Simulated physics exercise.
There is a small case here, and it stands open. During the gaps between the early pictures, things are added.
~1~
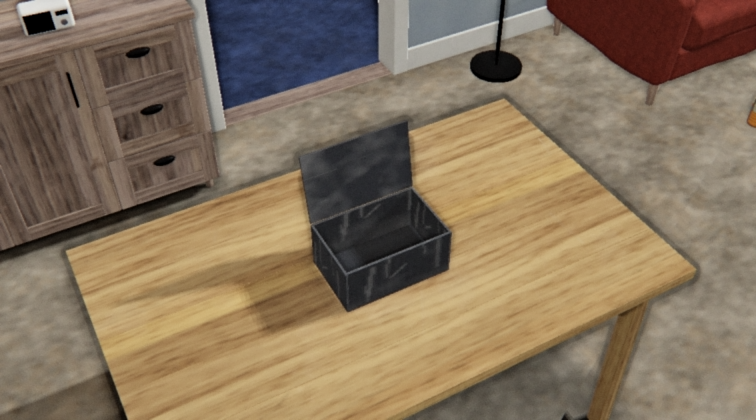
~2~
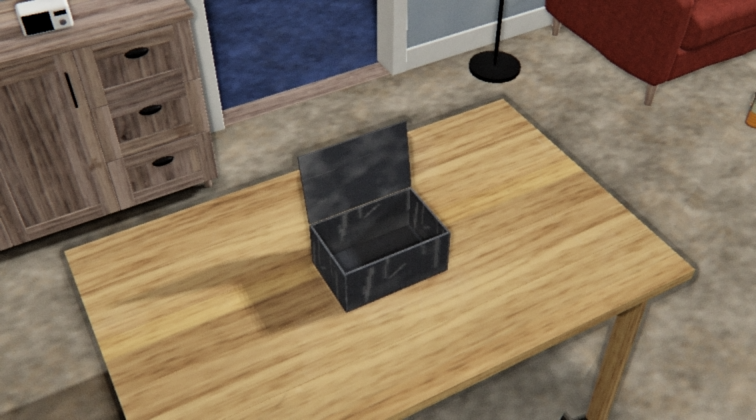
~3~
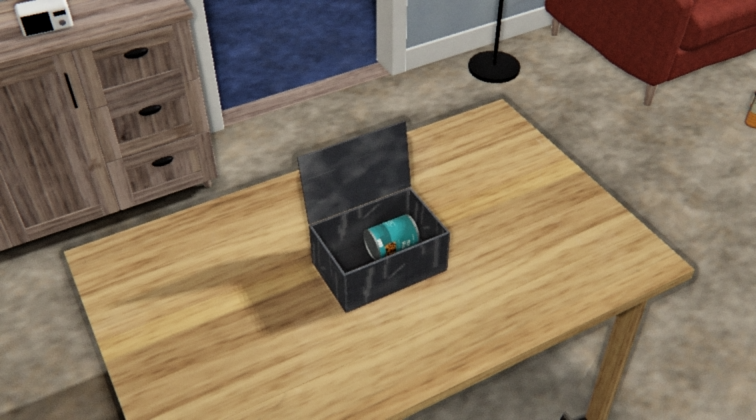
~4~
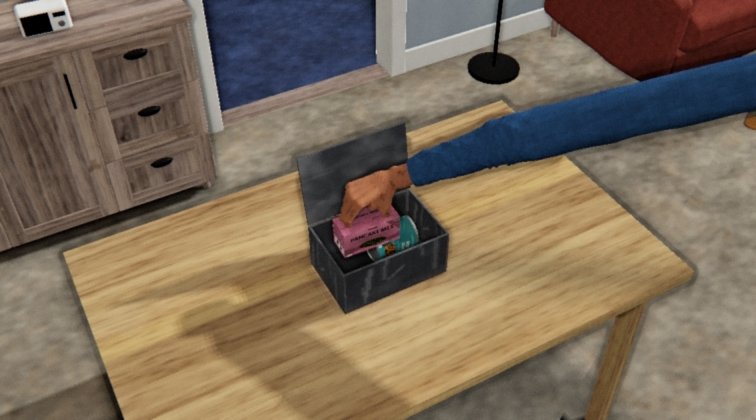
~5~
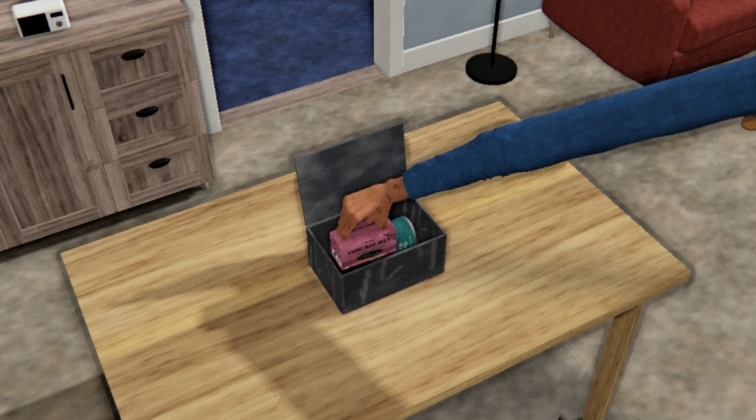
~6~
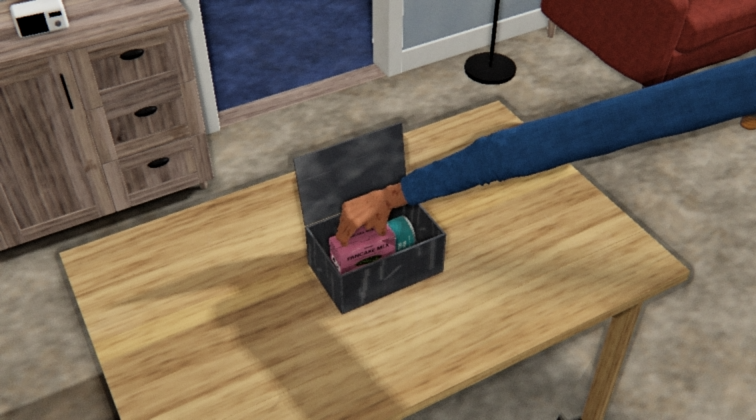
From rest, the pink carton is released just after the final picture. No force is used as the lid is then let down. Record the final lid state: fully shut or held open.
Final lid state: Fully shut.
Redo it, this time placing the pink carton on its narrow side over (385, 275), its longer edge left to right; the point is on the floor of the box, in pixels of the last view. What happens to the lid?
It seals the box.
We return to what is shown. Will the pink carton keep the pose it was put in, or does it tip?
Result: It remains as it was set.
Then, 0.40 s on from there, pink carton shifted a little near (364, 273).
Then, 1.40 s on from there, lid 72° above the rim; pink carton shifted a little near (364, 273).
Then, 1.80 s on from there, lid 39° above the rim; pink carton shifted a little near (364, 273).
Then, 2.10 s on from there, lid 6° above the rim; pink carton shifted a little near (364, 273).
In the end, lid shut; moved from the start, pink carton; turquoise tin unmoved. At the end, from the last picture's camera, pink carton near (364, 273).
